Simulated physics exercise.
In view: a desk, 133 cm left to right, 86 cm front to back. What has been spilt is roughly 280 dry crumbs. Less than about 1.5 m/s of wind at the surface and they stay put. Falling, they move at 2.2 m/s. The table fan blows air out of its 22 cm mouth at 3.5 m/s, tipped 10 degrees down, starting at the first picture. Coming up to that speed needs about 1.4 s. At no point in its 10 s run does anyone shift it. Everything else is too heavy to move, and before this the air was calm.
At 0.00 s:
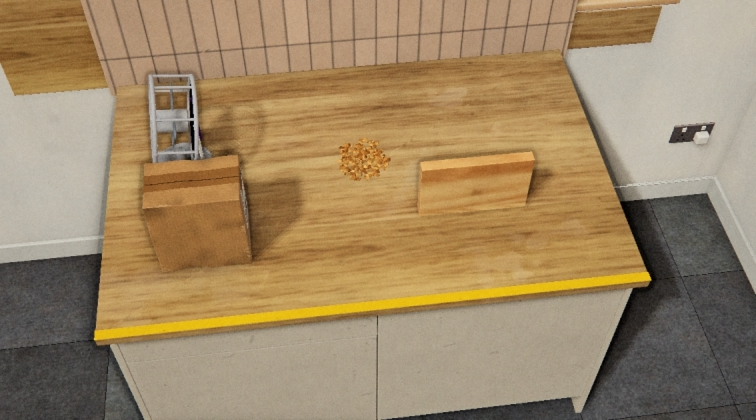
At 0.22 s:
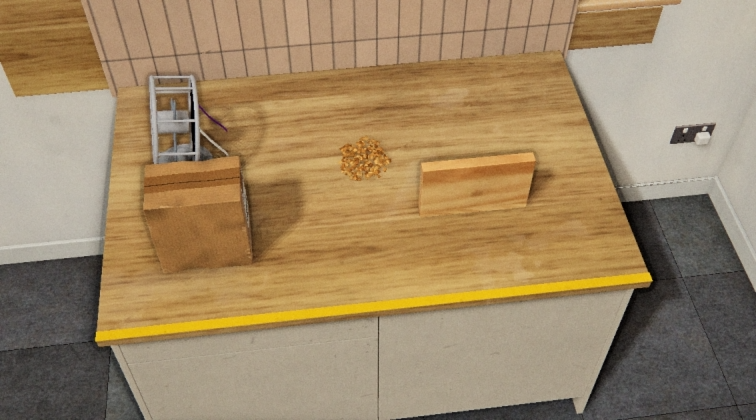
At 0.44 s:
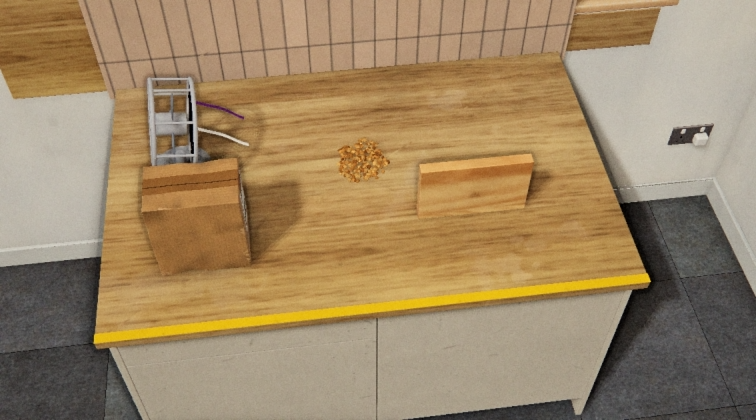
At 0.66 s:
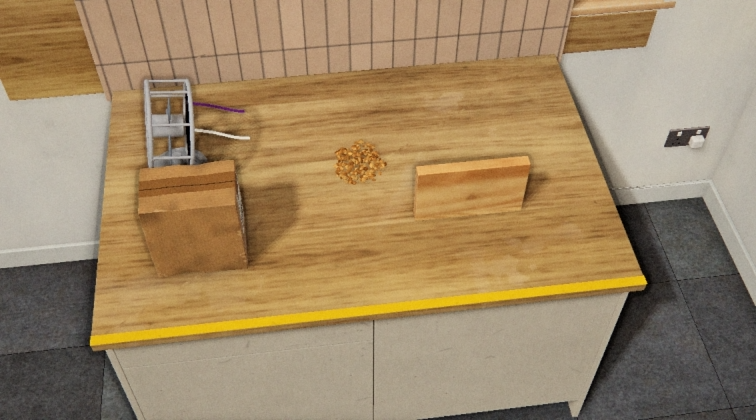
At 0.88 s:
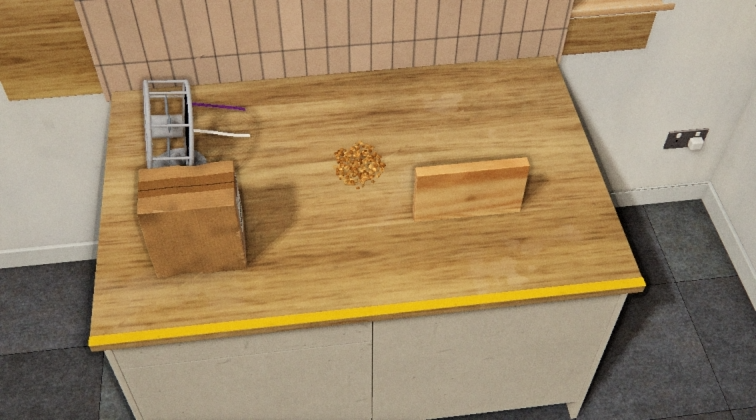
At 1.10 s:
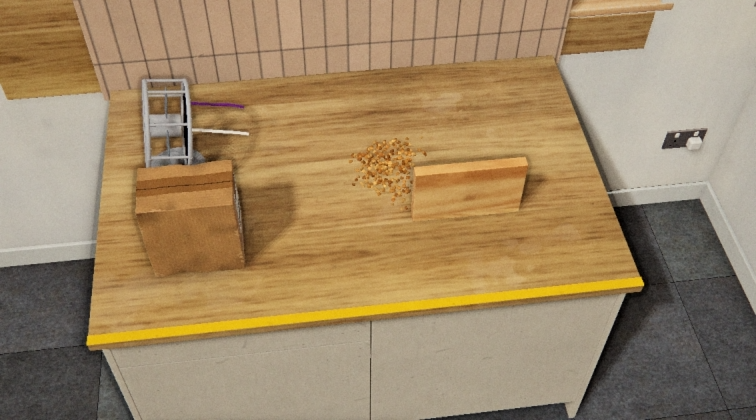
Golden-orange crumbs lie in a small pile that stays still at first, in the middle of a yellow-edged wooden worktop seen from above in a tiled room. A grey fan stands at the back left behind a brown box, with an upright wooden board right of the crumbs. Purple and white streamers lift and stretch rightward from the fan, the view shifts very slightly, and lastly the crumbs scatter rightward towards the board.
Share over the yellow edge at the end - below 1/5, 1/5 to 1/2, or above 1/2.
Not up to twenty percent.
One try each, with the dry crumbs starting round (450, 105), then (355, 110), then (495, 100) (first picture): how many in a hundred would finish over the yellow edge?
First try 0 %, second 0 %, third 0 %.
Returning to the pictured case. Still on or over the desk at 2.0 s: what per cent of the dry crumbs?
I reckon some 5 %.
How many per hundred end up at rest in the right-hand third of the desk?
Roughly 1 %.
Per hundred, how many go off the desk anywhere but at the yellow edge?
It comes out at some 100 %.
After 2.0 s, 0 % are over the yellow edge; 82 % have settled or left.
After 3.2 s, 0 % are over the yellow edge; 98 % have settled or left.
After 5.5 s, 0 % are over the yellow edge; 99 % have settled or left.
After 10.0 s, at the end, 0 % are over the yellow edge.
